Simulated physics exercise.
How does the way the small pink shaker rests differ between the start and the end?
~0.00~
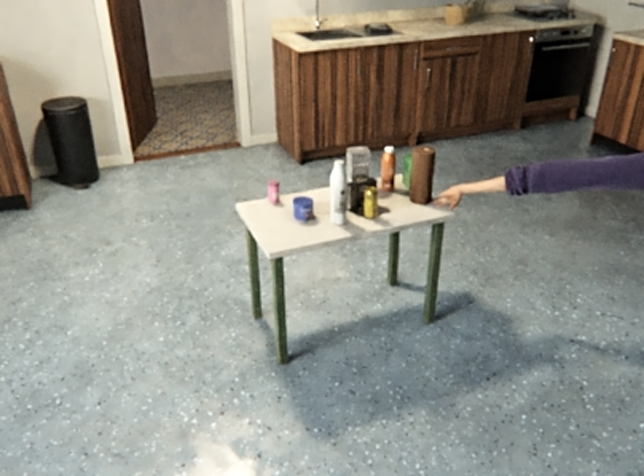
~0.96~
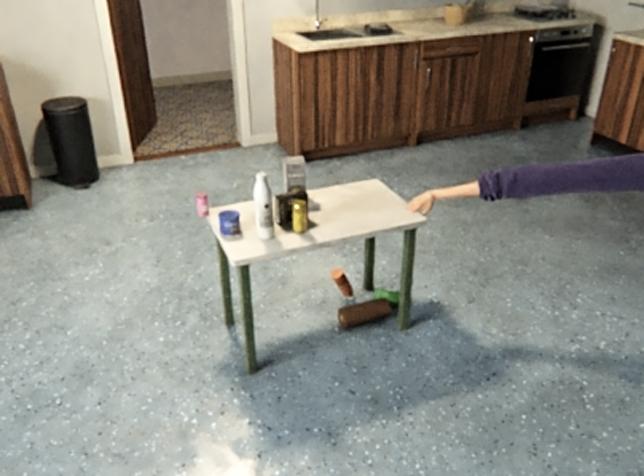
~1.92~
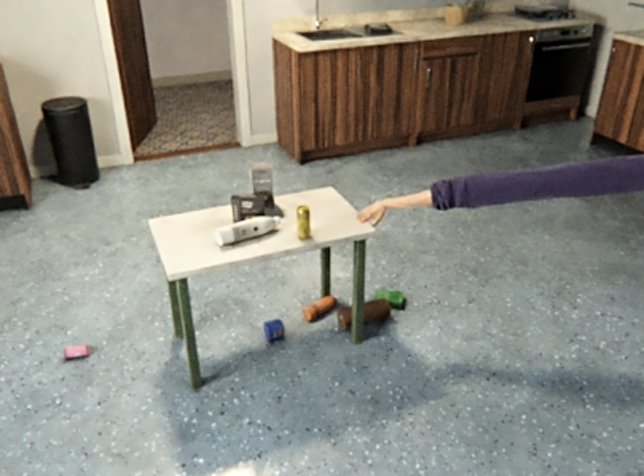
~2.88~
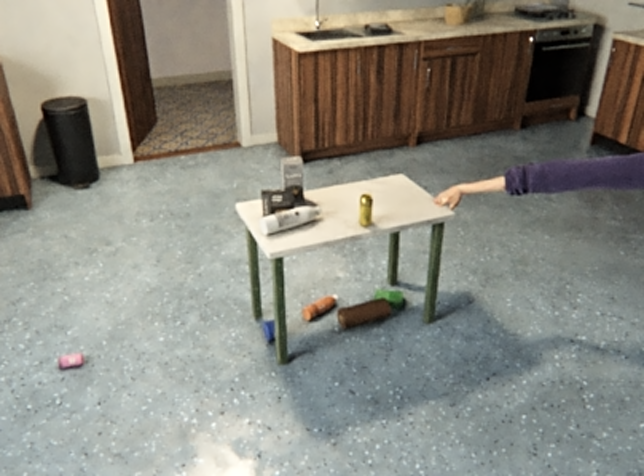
At the start the pink shaker stands upright on the table. At the end it lies on its side on the floor to the left.
